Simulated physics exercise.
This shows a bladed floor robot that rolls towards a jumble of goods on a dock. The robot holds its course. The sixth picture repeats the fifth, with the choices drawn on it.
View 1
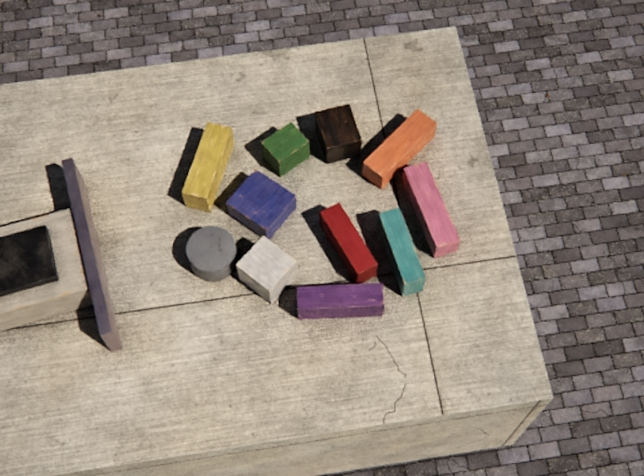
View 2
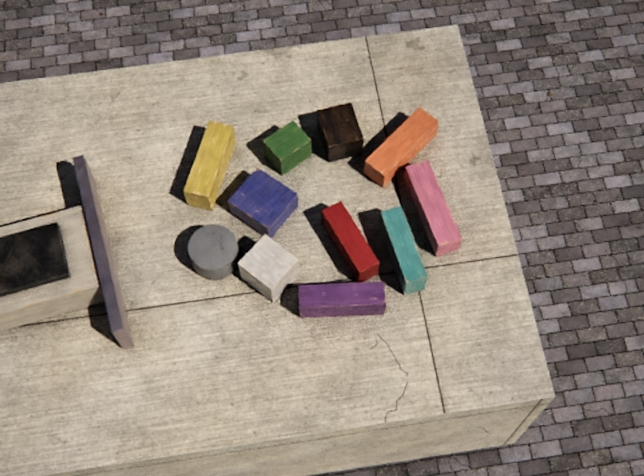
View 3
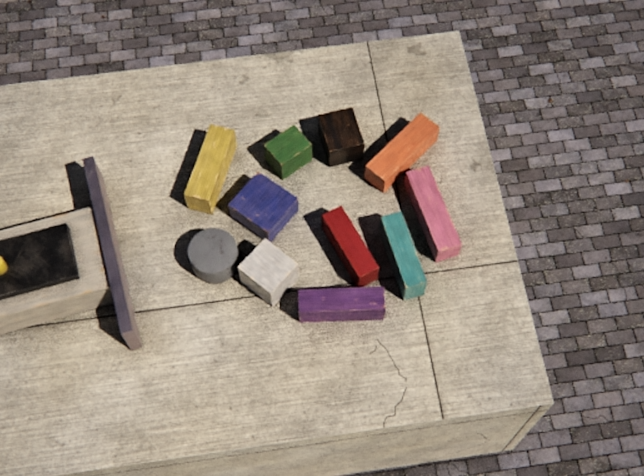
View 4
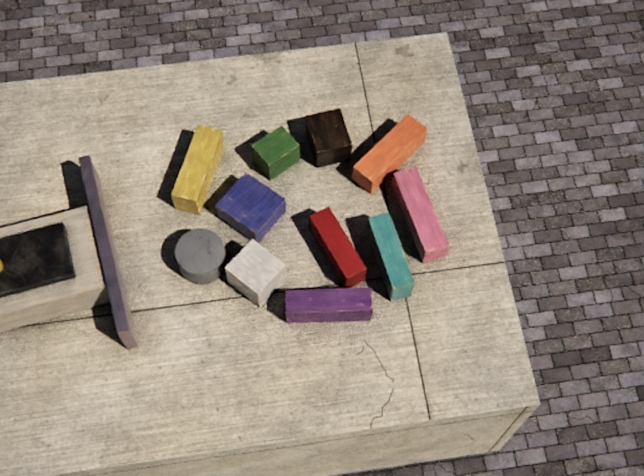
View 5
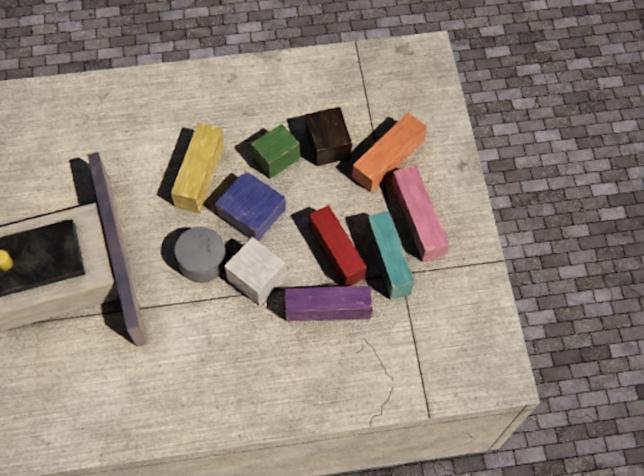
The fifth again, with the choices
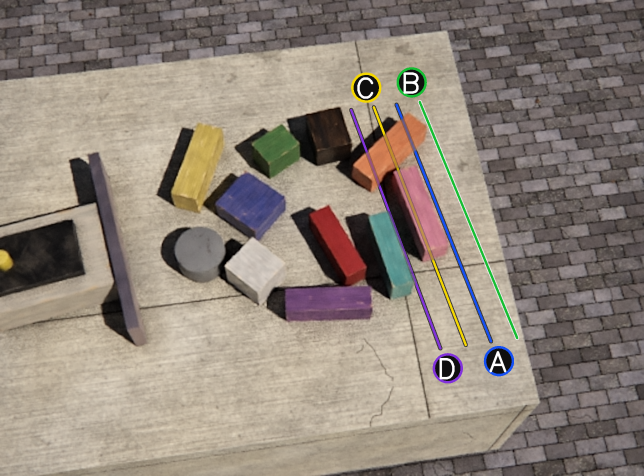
On a pale dock beside grey paving, a bladed floor robot edges right at the left while scattered coloured goods lie still.
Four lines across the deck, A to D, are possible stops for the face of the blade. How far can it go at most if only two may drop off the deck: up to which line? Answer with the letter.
It can go as far as D.
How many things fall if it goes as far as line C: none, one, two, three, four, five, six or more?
Three.
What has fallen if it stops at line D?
The pink bar.
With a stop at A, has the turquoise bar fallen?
By then, yes.
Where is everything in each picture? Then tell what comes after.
In the first frame, orange bar (400, 149); yellow bar (209, 167); purple bar (340, 301).
In the second frame, robot (28, 258); black crate (340, 133).
In the third frame, robot (37, 259); turquoise bar (402, 256).
In the fourth frame, robot (34, 258); pink bar (419, 215).
In the fifth frame, robot (43, 255); green crate (276, 151); blue crate (251, 206); orange bar (390, 152).
On the marked copy, A at (441, 216); B at (466, 213); C at (417, 219); D at (393, 222).
Taking D. A third of the way, robot (148, 242); yellow bar (216, 163); white crate (271, 277).
Two thirds of the way, robot (249, 229); pink bar (425, 212); orange bar (405, 142).
When it is over, robot (327, 219); pink bar over the edge; turquoise bar (494, 235); one fallen.
As for the rest, A drops six; B drops eight; C drops three.
